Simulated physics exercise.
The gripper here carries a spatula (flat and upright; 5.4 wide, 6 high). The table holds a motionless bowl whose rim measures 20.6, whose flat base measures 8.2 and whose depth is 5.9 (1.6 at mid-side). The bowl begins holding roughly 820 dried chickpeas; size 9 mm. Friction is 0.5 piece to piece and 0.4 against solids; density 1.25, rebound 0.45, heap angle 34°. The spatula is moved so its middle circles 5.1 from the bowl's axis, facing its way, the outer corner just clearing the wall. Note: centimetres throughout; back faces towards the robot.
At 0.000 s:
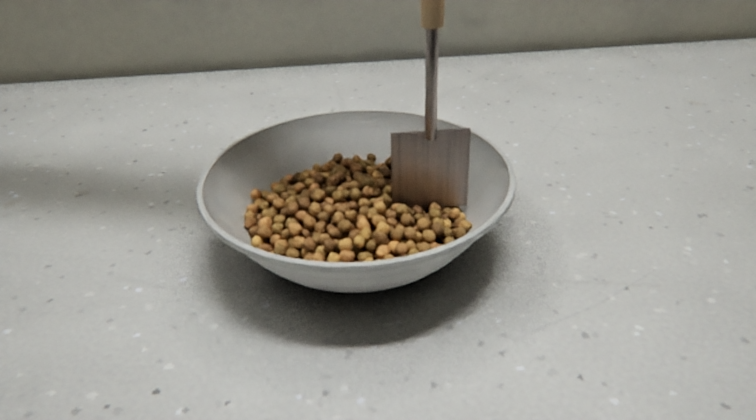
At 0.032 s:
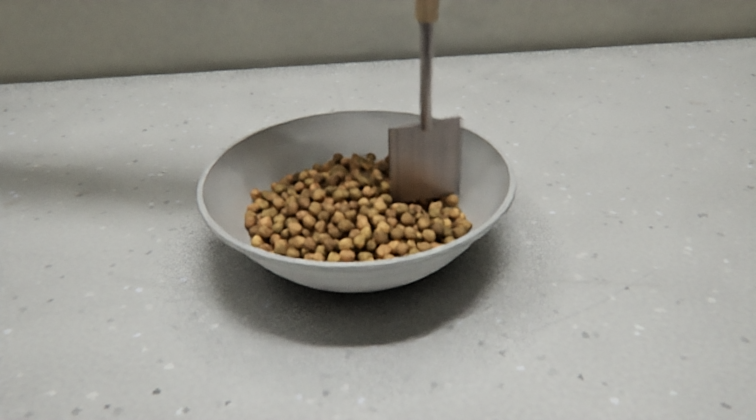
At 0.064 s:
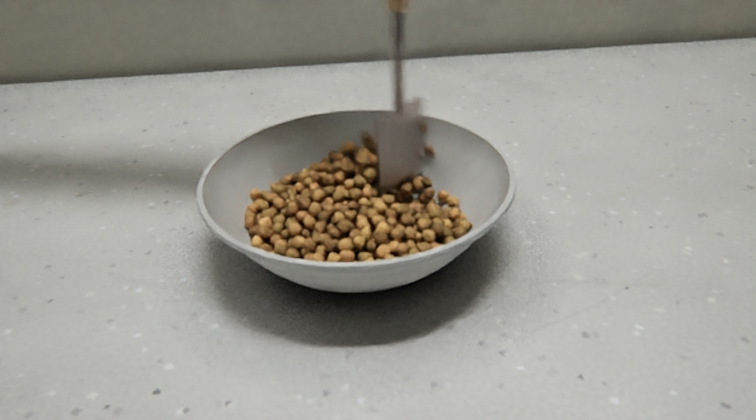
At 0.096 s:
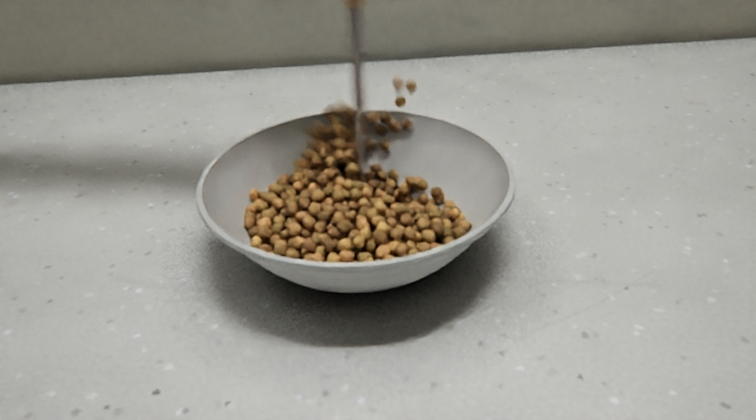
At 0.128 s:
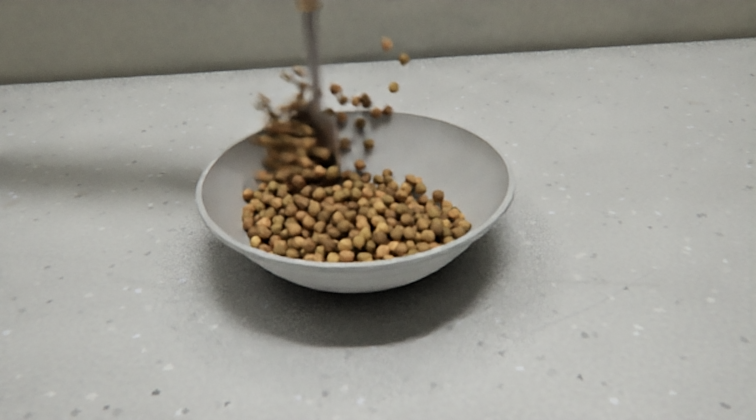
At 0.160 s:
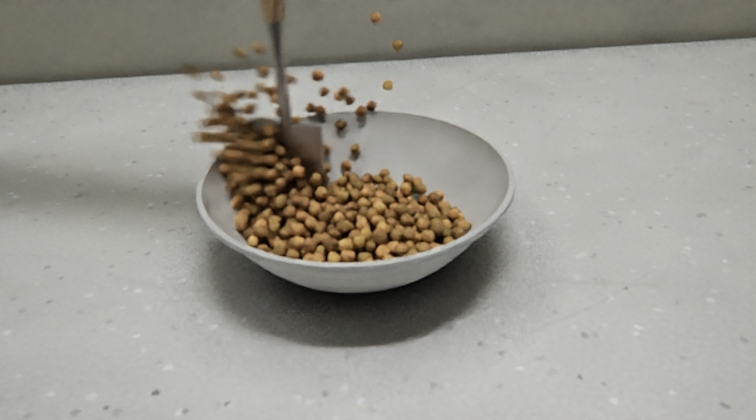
To begin with, a spatula with a wooden handle stands upright in the right side of a gray bowl of dried chickpeas. It turns and sweeps leftward around the back of the bowl, pushing chickpeas up, and by the left side many are flung into the air above the rim.
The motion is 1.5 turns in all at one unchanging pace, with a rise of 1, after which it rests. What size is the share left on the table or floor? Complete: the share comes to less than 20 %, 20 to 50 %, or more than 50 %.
The share comes to between 20 and 50 %.
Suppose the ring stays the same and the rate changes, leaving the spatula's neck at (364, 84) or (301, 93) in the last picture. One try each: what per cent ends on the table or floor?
First try: About 15 %; second try: About 25 %.
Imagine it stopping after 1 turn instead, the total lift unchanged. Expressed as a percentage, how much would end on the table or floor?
About 25 per cent.
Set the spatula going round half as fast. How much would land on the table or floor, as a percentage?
10 per cent.
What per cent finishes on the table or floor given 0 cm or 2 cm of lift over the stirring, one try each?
Around 45 percent, then 25 percent.
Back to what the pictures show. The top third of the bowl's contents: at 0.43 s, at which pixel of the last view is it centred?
Near (365, 198).
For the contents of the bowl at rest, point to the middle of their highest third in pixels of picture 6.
Somewhere close to (358, 210).
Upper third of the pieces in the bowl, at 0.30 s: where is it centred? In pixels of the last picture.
Somewhere around (418, 221) in the last view.
After 0.30 s, 298° round, highest piece 13 above the table; 676 in the bowl, 36 on the table or floor, 113 in flight or on the tool.
After 0.43 s, 85° round, highest piece 11 above the table; 578 in the bowl, 165 on the table or floor, 82 in flight or on the tool.
After 0.70 s, 180° round, highest piece 5 above the table; 559 in the bowl, 266 on the table or floor.
After 1.40 s, 180° round, highest piece 4 above the table; 559 in the bowl, 266 on the table or floor.
In the end, 559 in the bowl, 266 on the table or floor. That is 32 % on the table or floor.
